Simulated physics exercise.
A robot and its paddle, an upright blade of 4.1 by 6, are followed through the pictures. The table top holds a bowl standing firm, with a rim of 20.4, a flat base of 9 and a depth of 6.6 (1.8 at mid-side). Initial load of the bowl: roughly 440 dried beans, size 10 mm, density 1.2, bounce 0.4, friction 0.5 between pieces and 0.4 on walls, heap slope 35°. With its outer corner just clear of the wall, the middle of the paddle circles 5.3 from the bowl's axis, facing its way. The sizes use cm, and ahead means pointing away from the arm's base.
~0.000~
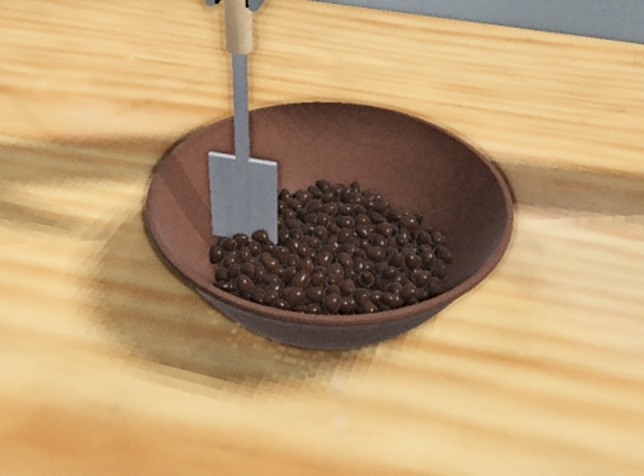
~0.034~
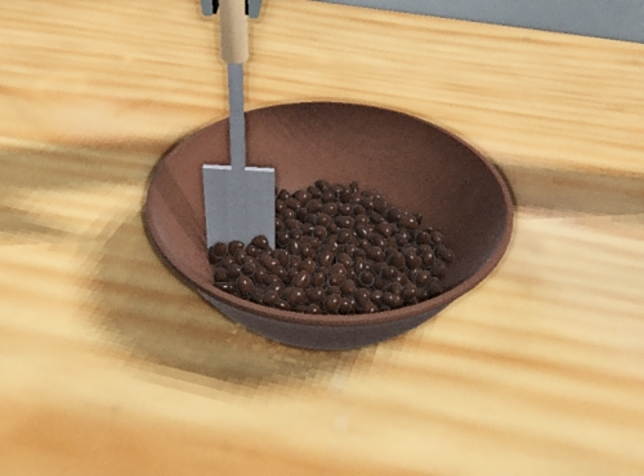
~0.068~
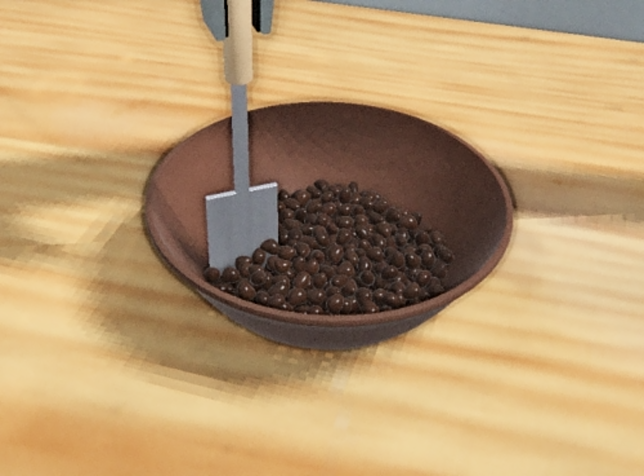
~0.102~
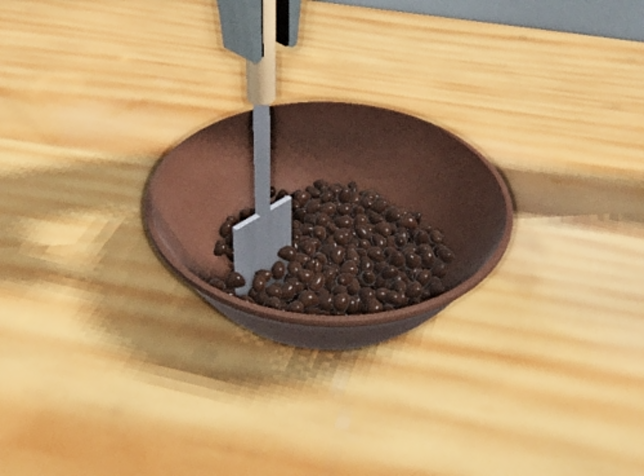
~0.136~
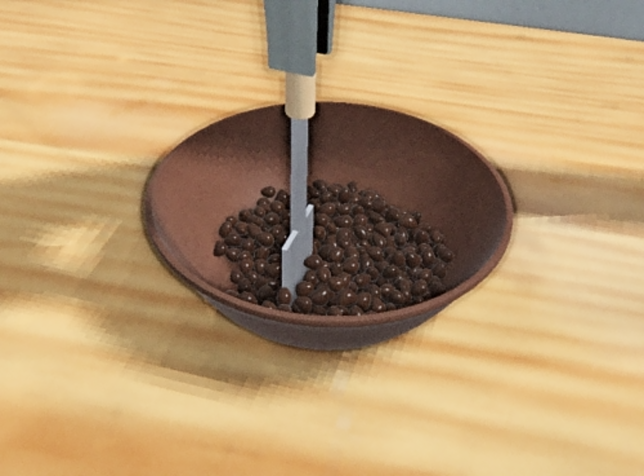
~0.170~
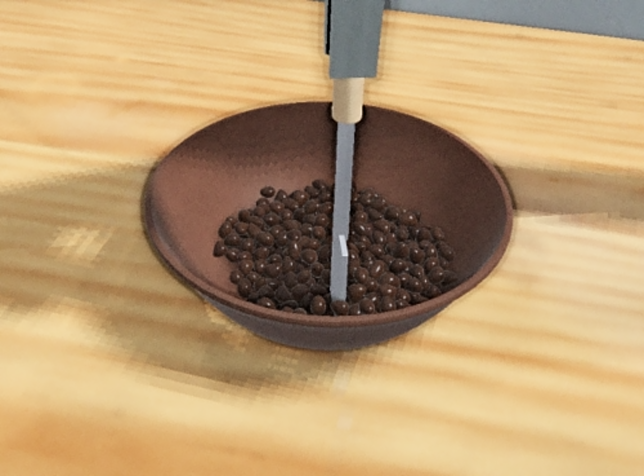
A robot arm drew a flat metal paddle through dark beans in a brown bowl, from the left side round toward the near side, turning the blade edge-on and nudging some beans along.
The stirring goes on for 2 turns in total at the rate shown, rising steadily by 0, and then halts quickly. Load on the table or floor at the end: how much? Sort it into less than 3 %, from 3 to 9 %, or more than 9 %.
It goes in more than 9 %.
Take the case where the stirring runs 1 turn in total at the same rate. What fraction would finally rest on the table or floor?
Then some 10 per cent.
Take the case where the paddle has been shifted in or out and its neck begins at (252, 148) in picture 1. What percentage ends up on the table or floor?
15 %.
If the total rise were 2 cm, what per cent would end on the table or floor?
Around 5 percent of it.
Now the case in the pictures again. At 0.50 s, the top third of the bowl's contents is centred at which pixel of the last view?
(219, 206), roughly.
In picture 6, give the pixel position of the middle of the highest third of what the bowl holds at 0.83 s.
Near (400, 194).
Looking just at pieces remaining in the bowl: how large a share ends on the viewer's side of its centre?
Around 55 per cent of what the bowl keeps.
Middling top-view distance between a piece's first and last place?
9 cm.
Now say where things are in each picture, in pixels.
In the first picture, paddle neck at (242, 136), 0° round; upper third of the load around (331, 254), from x 215 to 445, top at y 185; 443 in the bowl.
In the second picture, paddle neck at (238, 146), 10° round; upper third of the load around (331, 254), from x 215 to 445, top at y 185.
In the third picture, paddle neck at (241, 168), 35° round; upper third of the load around (329, 258), from x 210 to 445, top at y 185.
In the fourth picture, paddle neck at (263, 189), 59° round; upper third of the load around (327, 268), from x 215 to 445, top at y 185.
In the fifth picture, paddle neck at (299, 204), 83° round; upper third of the load around (342, 271), from x 220 to 445, top at y 185.
In the sixth picture, paddle neck at (342, 208), 108° round; upper third of the load around (367, 272), from x 220 to 450, top at y 185; 443 in the bowl.
After 0.50 s, 347° round, highest piece 8 above the table; 418 in the bowl, 16 on the table or floor, 9 in flight or on the tool.
After 0.83 s, 226° round, highest piece 8 above the table; 393 in the bowl, 46 on the table or floor, 4 in flight or on the tool.
After 1.20 s, 0° round, highest piece 6 above the table; 381 in the bowl, 62 on the table or floor.
After 1.90 s, 0° round, highest piece 6 above the table; 381 in the bowl, 62 on the table or floor.
At rest, 381 in the bowl, 62 on the table or floor. That is 14 % on the table or floor.
